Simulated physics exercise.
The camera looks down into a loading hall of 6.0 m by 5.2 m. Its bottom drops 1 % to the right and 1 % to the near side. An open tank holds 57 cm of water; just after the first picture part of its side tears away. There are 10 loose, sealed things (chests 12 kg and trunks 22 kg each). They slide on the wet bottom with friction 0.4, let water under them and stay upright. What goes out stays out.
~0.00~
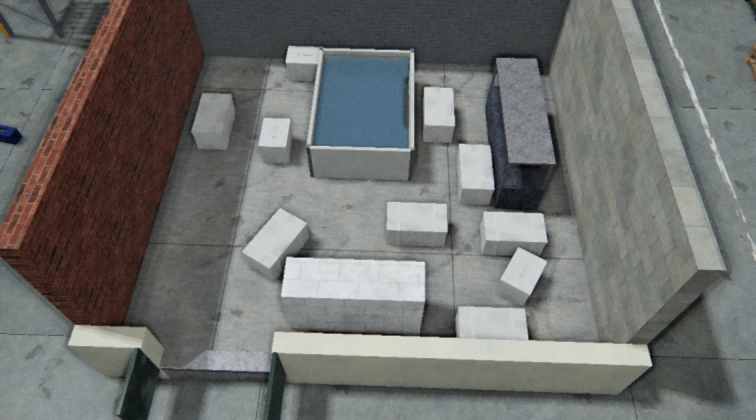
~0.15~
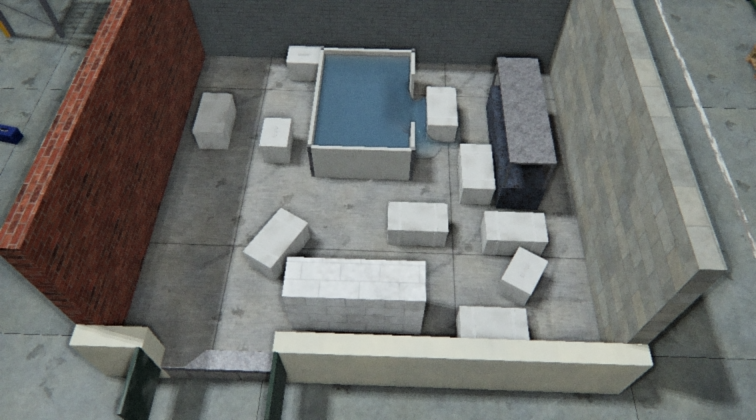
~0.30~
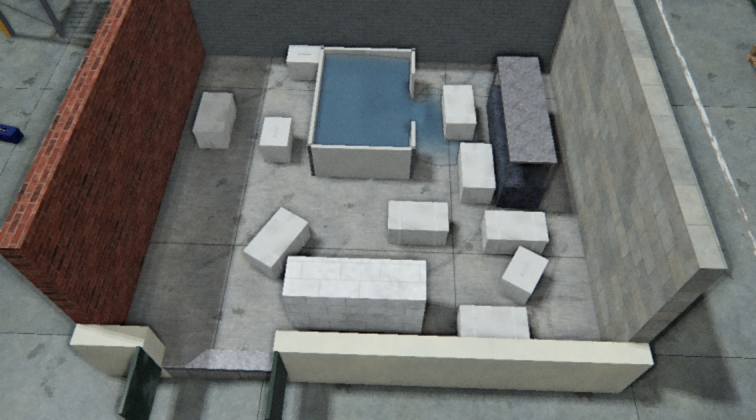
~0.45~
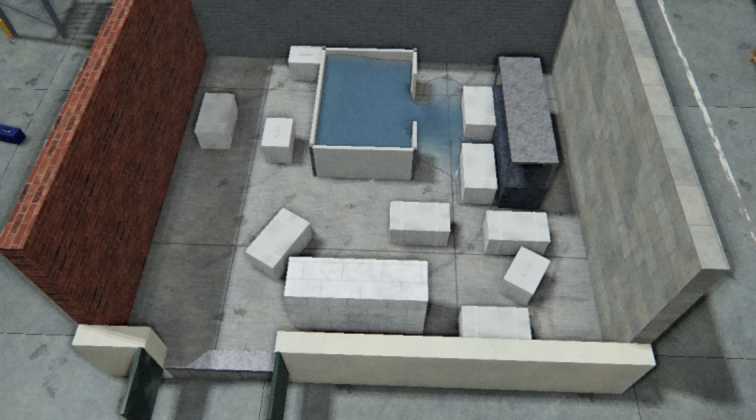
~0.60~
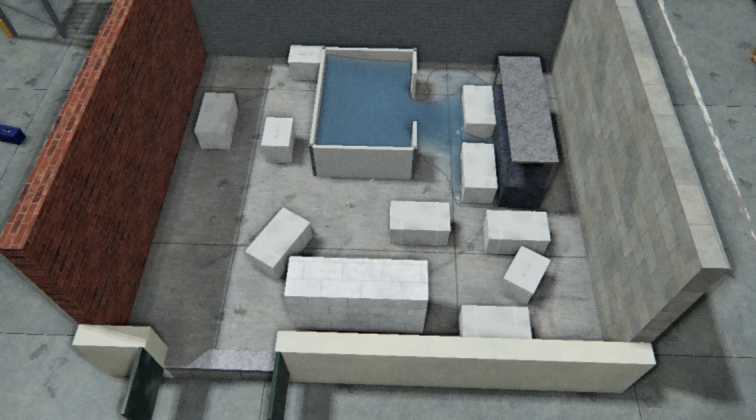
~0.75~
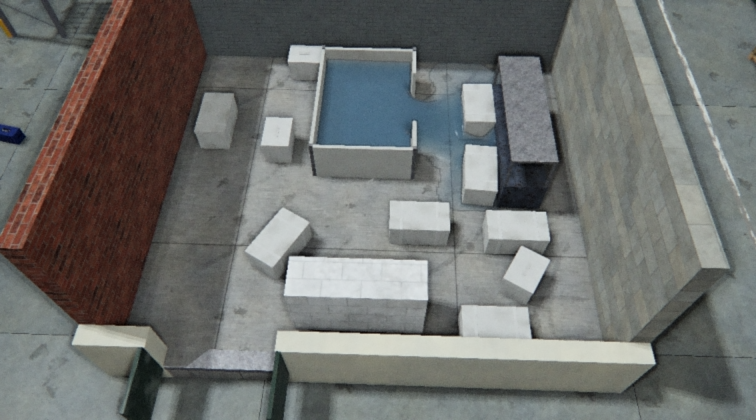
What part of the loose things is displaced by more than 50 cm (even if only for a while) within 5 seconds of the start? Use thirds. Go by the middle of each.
It is one to two thirds.
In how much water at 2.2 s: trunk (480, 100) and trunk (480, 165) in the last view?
About 13 and 7 cm.
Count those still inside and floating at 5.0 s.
I count 5.
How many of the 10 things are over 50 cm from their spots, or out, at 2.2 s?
By then 4.
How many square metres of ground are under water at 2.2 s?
Roughly 12 m2.
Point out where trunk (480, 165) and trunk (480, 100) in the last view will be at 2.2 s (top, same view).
Near (449, 246) and (486, 59).
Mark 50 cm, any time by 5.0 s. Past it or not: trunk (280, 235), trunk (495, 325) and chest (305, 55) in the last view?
In that order: Short of it, short of it, short of it.
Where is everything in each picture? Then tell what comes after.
In the first frame, a trunk at (439, 106) rests on the ground; a trunk at (476, 166) rests on the ground; water covers 2.8 m2; 0 of 10 have shifted.
In the second frame, a trunk at (442, 106), on the bottom; a trunk at (477, 166), on the bottom; 3.2 m2 under water; 0 of 10 have shifted.
In the third frame, a trunk at (459, 104), on the bottom, 29 cm from its start; a trunk at (477, 165) rests on the ground; water covers 3.7 m2; 1 of 10 have shifted.
In the fourth frame, a trunk at (479, 105) rests on the ground, 58 cm from its start; a trunk at (479, 165), on the bottom; water covers 4.6 m2; 1 of 10 have shifted.
In the fifth frame, a trunk at (479, 104) rests on the ground, 58 cm from its start; a trunk at (479, 165) rests on the ground; water covers 5.2 m2; 1 of 10 have shifted.
In the sixth frame, a trunk at (479, 102), on the bottom, 58 cm from its start; a trunk at (481, 167), on the bottom, 6 cm from its start; water covers 5.8 m2; 2 of 10 have shifted.
After 1.1 s 1 of 10 are over 50 cm from their spots; 1 afloat.
After 2.2 s 4 of 10 are over 50 cm from their spots; 1 afloat.
After 3.5 s 5 of 10 are over 50 cm from their spots; 4 afloat.
After 5.0 s 5 of 10 are over 50 cm from their spots, and 5 have been at some point; 5 afloat.
